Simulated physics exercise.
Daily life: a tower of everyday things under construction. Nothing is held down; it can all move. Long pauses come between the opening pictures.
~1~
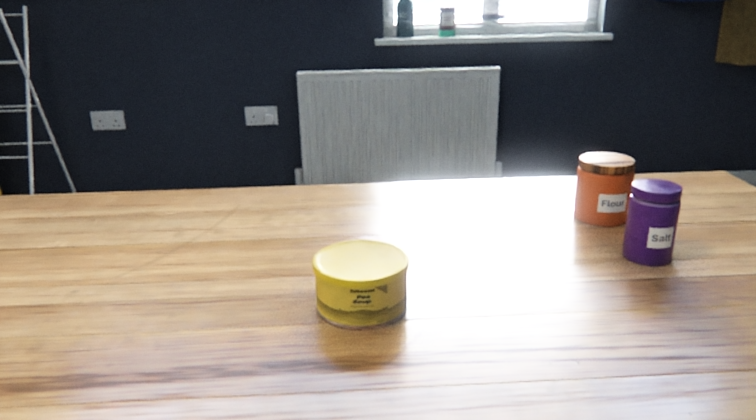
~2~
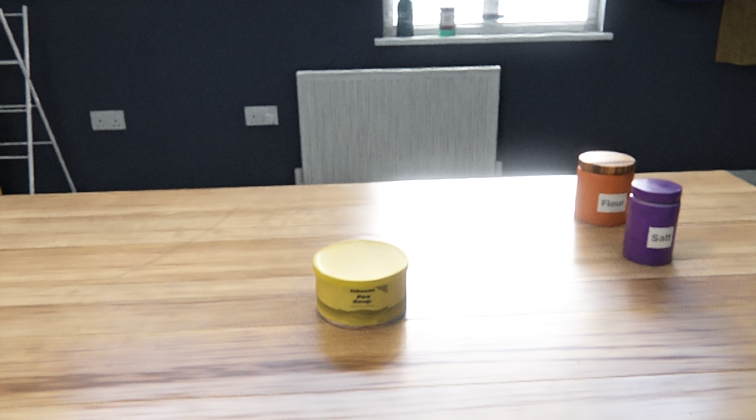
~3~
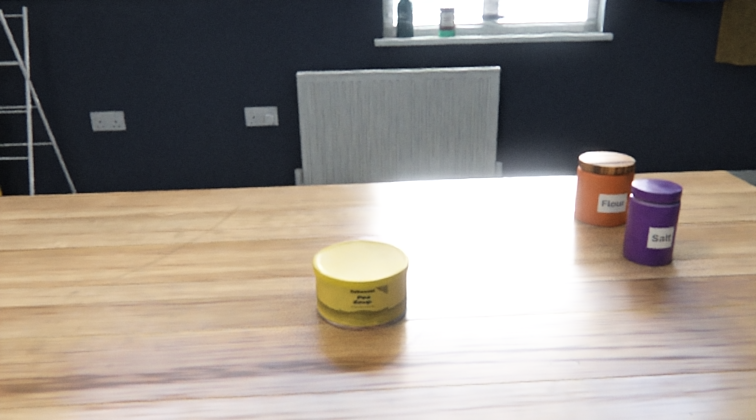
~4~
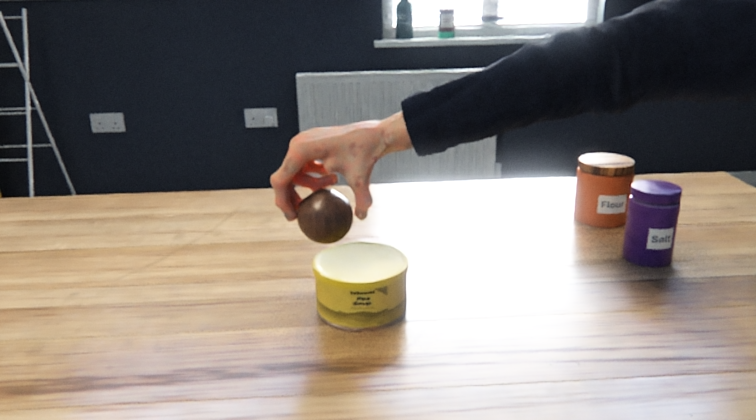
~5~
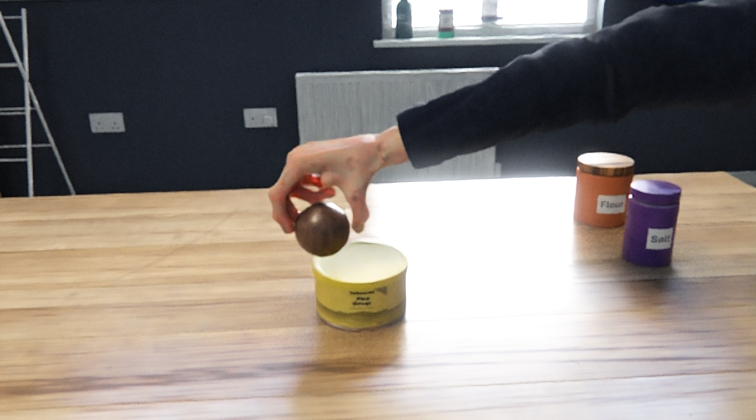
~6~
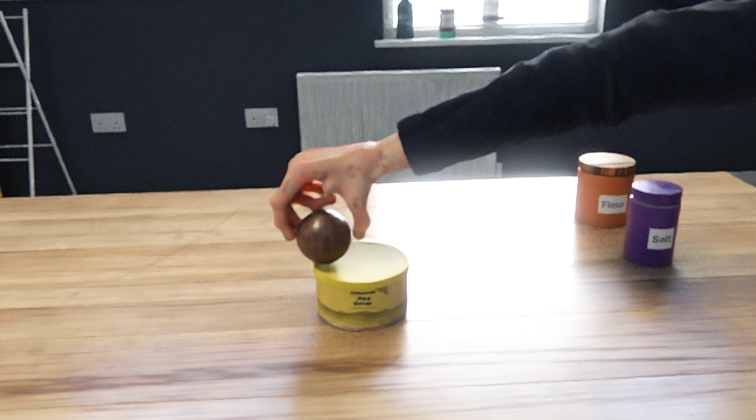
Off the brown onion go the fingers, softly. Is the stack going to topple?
The pile rests steadily.
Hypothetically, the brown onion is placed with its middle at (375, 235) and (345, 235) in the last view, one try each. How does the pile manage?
First try: The pile stands firm; second try: It stands firm.
Then, 0.20 s later than the last frame, all is still.
Then, 0.60 s later than the last frame, brown onion resting near (324, 237).
When it is over, all 4 as before. End places, in pixels of the last picture, brown onion near (324, 237). The pile keeps its balance.
